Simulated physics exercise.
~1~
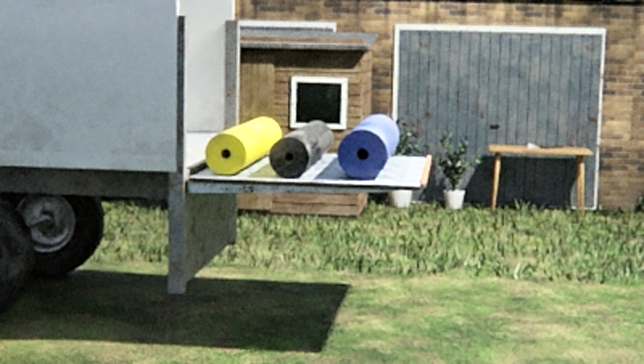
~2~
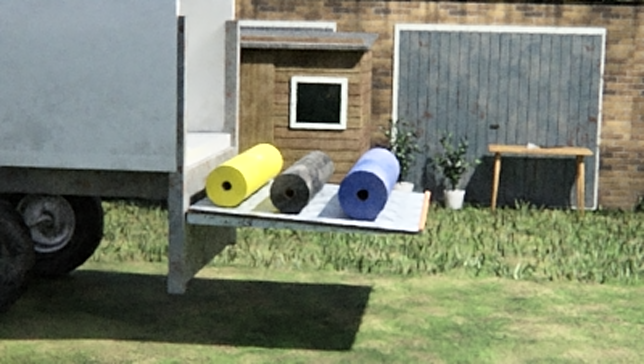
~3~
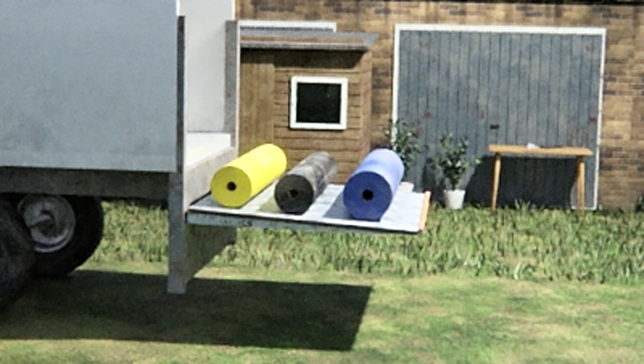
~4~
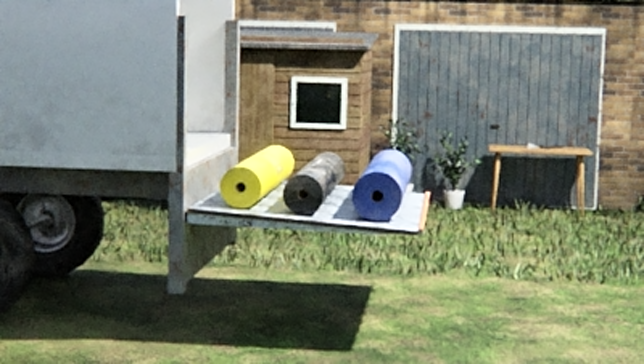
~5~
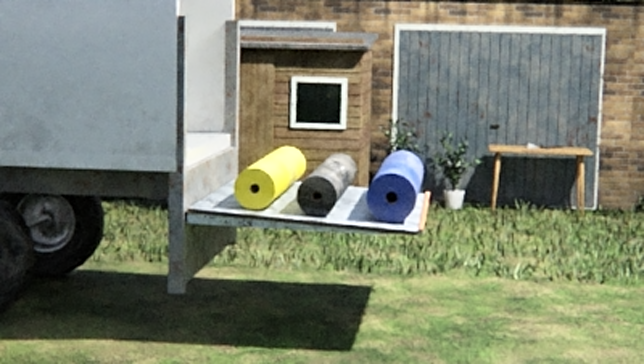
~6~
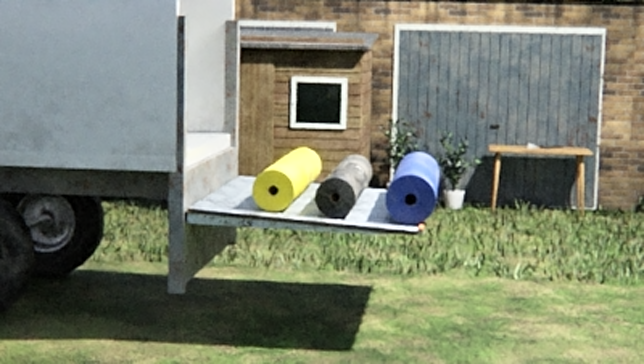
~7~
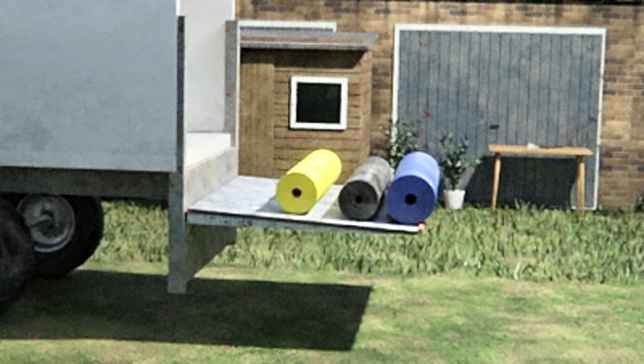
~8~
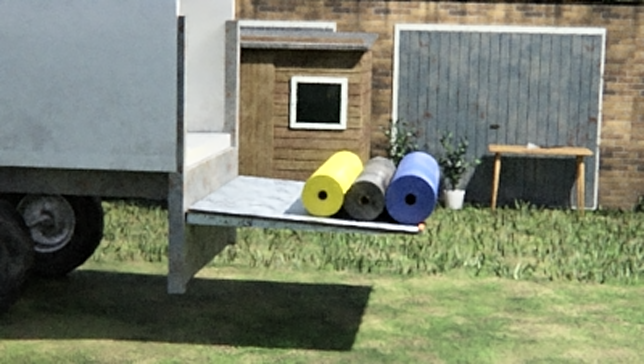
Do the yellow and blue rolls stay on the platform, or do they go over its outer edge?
Both stay on the platform. The blue roll stops at the outer edge, and the yellow one is held back behind the dark roll.
